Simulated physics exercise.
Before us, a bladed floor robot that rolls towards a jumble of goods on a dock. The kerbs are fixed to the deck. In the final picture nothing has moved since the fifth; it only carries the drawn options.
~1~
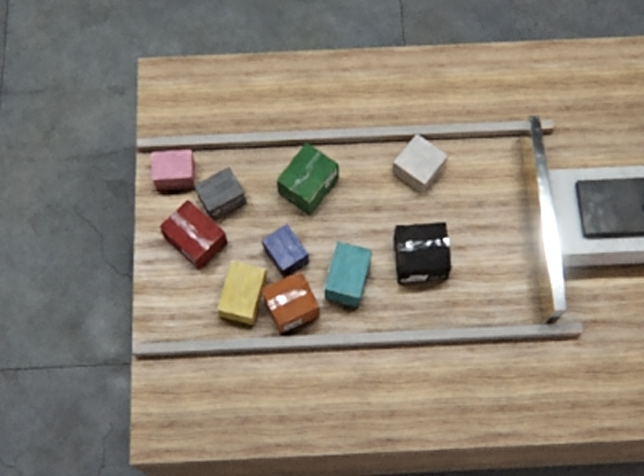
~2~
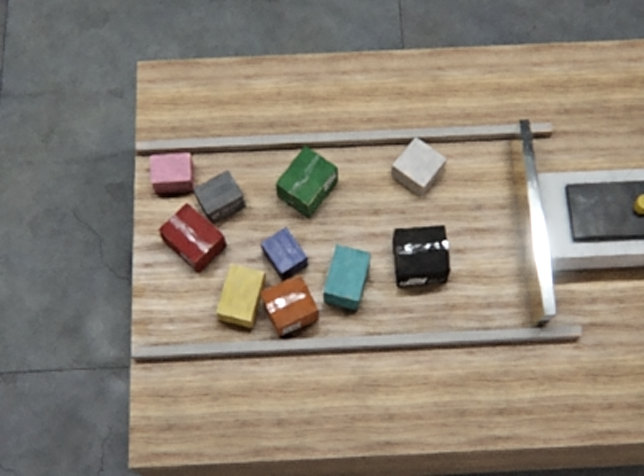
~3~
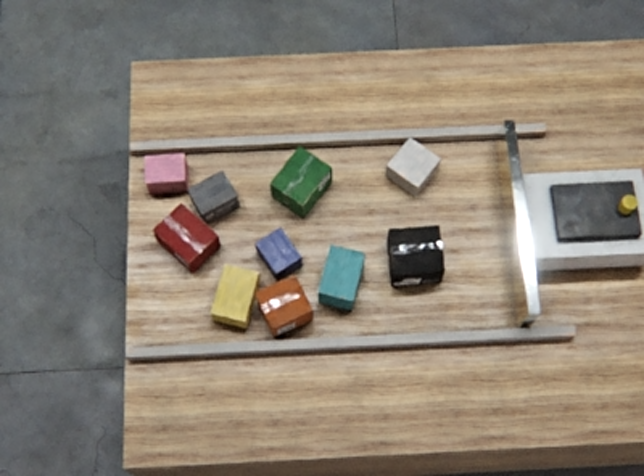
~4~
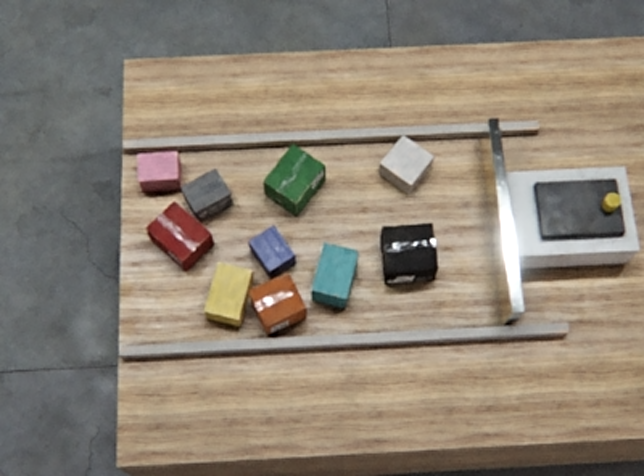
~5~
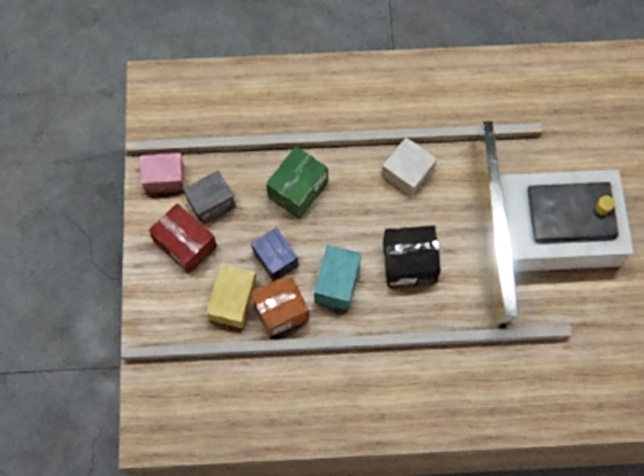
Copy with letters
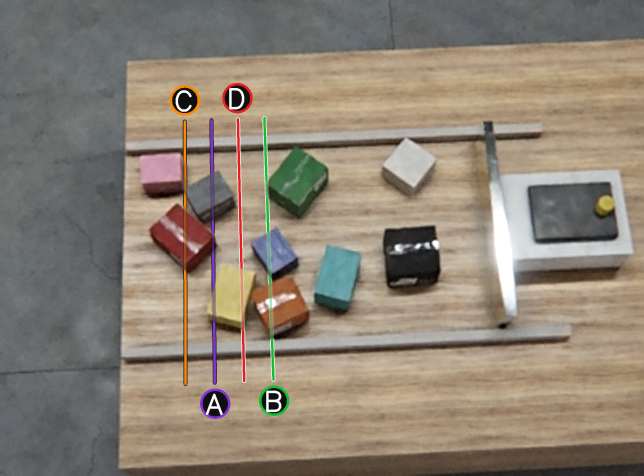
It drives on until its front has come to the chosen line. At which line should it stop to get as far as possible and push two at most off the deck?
Stop at D.
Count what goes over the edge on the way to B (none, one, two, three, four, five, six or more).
The count is none.
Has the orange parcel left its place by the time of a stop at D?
Yes.
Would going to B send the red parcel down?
No.
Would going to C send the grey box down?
By then, yes.
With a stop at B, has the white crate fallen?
By then, no.
On the marked copy, A at (213, 245); B at (269, 242); C at (185, 246); D at (241, 244).
Following D. Soon after the start, robot (474, 216); white crate (366, 173); turquoise crate (332, 279).
Later, robot (381, 220); red parcel (178, 237); yellow crate (191, 284).
In the end, robot (311, 223); yellow crate (121, 288); red parcel (123, 236); none fallen.
As for the rest, A drops five; B is within the limit but short; C drops seven.
